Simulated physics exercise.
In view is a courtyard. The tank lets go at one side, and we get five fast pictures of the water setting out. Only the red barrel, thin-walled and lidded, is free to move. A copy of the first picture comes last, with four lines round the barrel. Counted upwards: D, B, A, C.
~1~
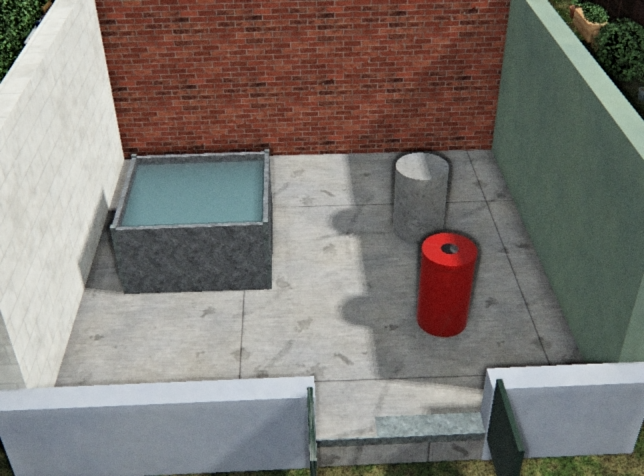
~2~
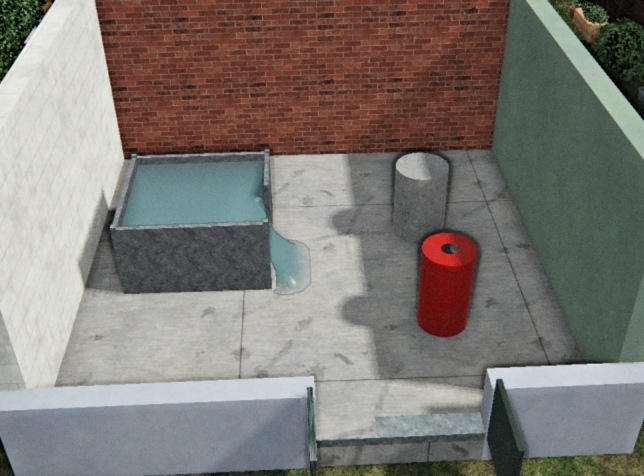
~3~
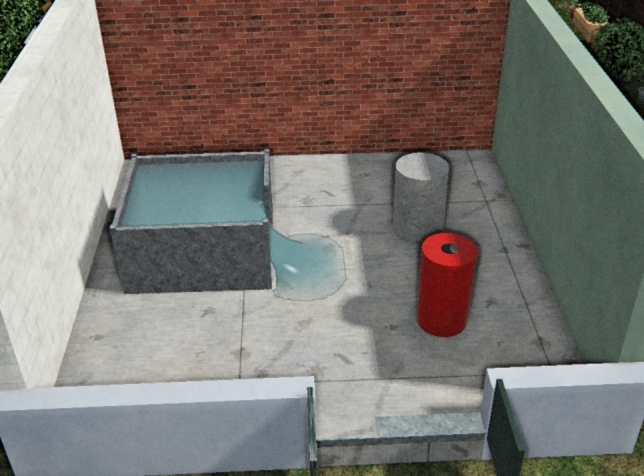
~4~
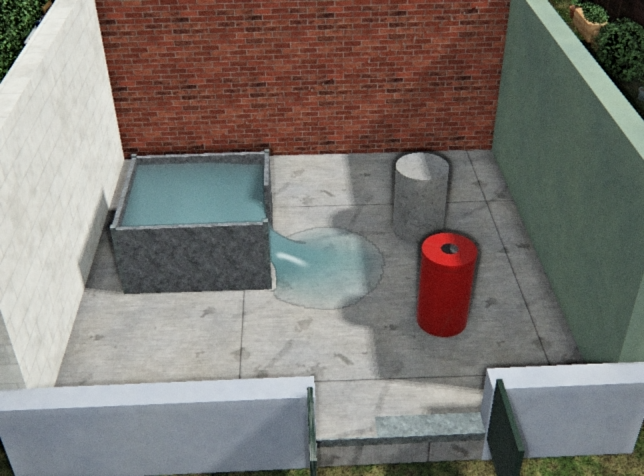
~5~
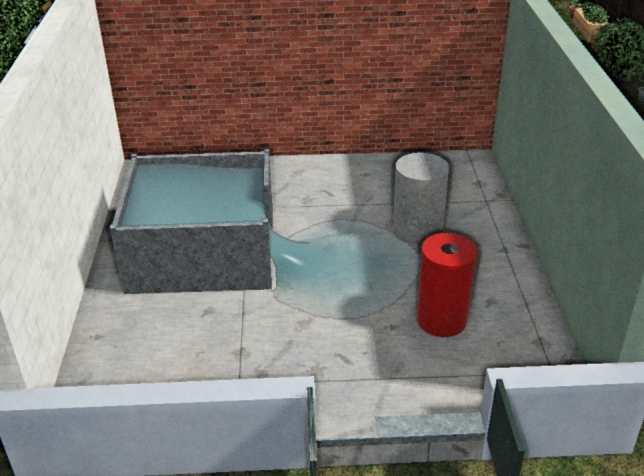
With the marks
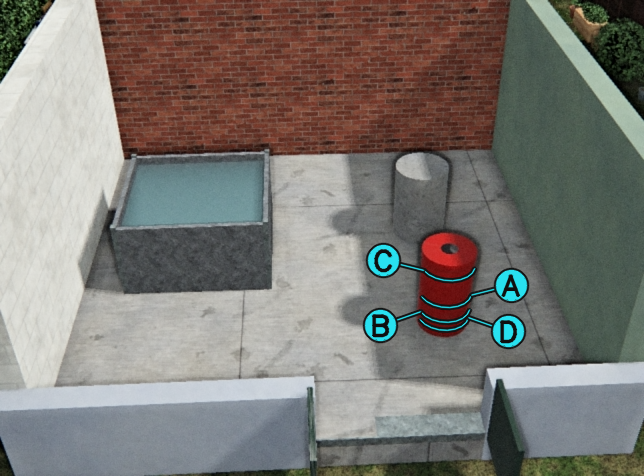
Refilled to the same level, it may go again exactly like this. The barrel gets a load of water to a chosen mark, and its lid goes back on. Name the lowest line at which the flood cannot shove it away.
A is the one.
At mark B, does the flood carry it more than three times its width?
No, it does not.
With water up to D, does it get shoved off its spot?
Yes.
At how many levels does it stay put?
Two of them.
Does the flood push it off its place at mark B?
Yes, it does.
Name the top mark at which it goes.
That is mark B.
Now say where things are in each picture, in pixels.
In the first picture, lid of the red barrel at (449, 249); tank full, its middle at (196, 194); open gate at (400, 376).
In the second picture, 1 % of the ground under water, its edge towards the barrel at (297, 286).
In the third picture, 4 % of the ground under water, its edge towards the barrel at (327, 289).
In the fourth picture, 6 % of the ground under water, its edge towards the barrel at (357, 291).
In the fifth picture, lid of the red barrel at (449, 249); 10 % of the ground under water, its edge towards the barrel at (393, 290).
In cyan, A at (449, 307); B at (448, 322); C at (452, 280); D at (447, 330); from the bottom up D, B, A, C.
With A, it does not move.
With B, it is pushed about its own width away.
With C, it does not move.
With D, it is pushed about 3 times its own width away.
